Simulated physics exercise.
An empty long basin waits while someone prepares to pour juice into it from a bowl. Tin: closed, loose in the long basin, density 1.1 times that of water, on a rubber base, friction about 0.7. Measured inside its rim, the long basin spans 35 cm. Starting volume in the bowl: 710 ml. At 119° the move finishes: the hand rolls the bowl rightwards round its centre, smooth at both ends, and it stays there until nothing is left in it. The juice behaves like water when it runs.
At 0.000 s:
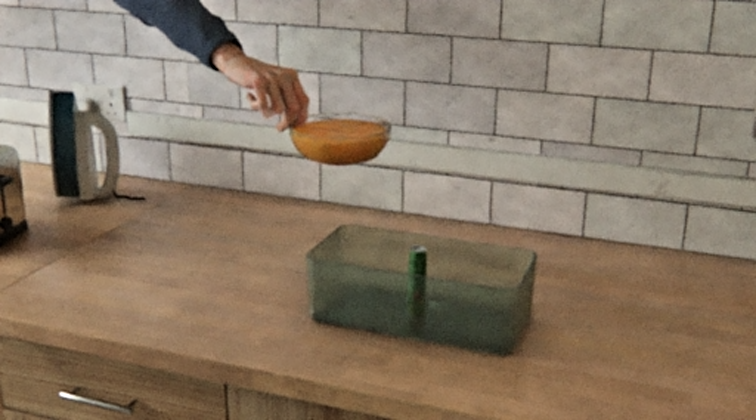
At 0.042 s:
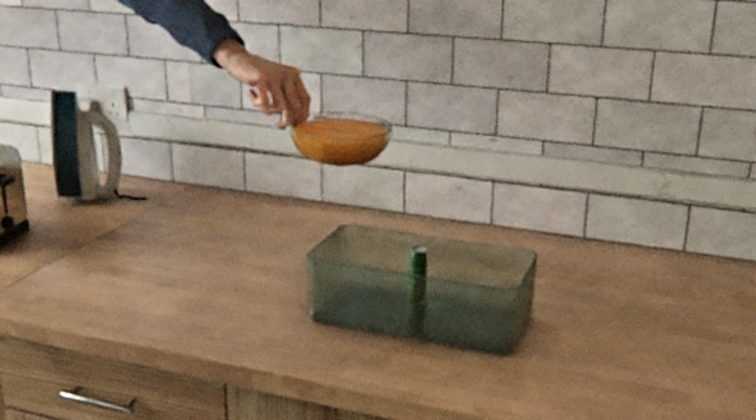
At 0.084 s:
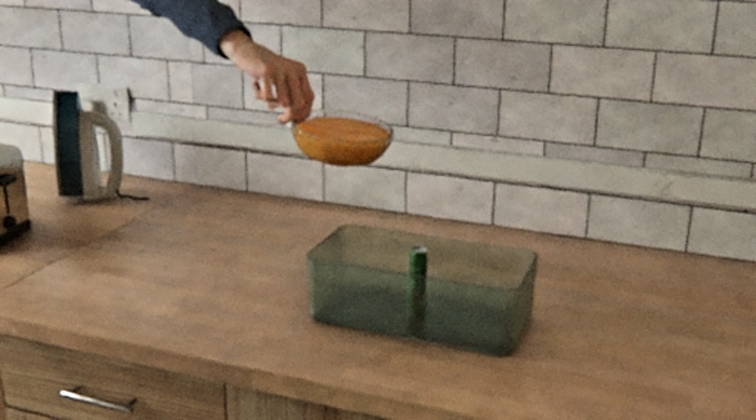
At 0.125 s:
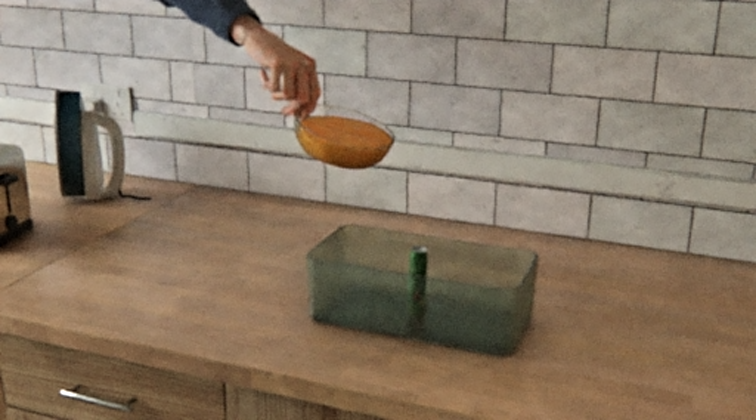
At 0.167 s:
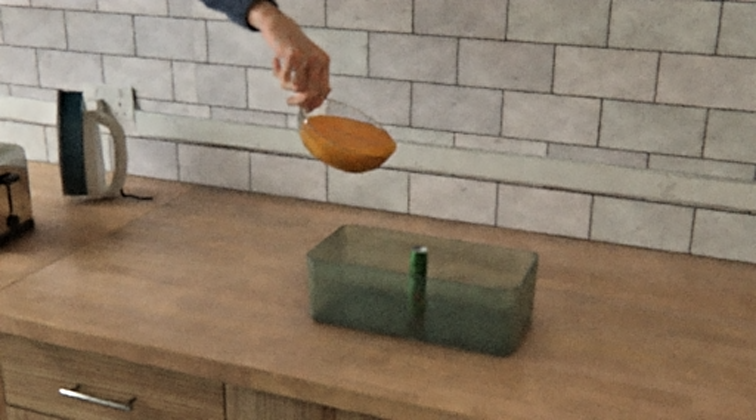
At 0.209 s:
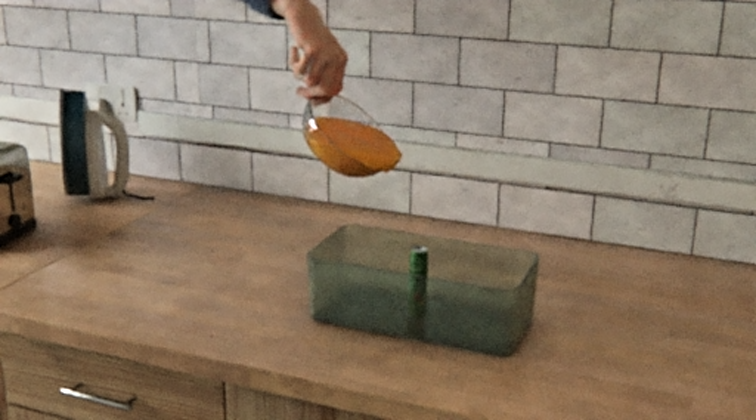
On a wooden kitchen counter, a hand tilting a glass bowl of orange juice rightwards above a green basin holding a tin.
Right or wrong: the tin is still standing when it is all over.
Wrong, it has gone over.
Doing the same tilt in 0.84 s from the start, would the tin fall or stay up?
Then the tin does not tip.
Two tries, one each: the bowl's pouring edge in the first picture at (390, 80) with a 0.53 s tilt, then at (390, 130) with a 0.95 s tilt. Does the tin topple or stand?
Try 1: Still standing; try 2: Still standing.
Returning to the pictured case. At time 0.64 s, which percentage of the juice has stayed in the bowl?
Roughly 0 percent remains.
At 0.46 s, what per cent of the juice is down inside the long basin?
68 %, give or take.
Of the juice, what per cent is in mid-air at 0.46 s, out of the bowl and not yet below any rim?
Roughly 32 percent.
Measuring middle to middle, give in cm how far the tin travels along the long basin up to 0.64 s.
Close to 2 cm.
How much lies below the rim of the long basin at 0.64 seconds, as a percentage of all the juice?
Some 96 percent of the total.
By 0.46 s the tilt is 113° and 0 per cent is still to pour; the tin stands where it began.
By 0.64 s the tilt is 119° and 0 per cent is still to pour; the tin leans 9°.
By 0.82 s the tilt is 119° and 0 per cent is still to pour; the tin leans 33°.
By 1.03 s the tilt is 119° and 0 per cent is still to pour; the tin lies on its side.
At rest the tin lies on its side.
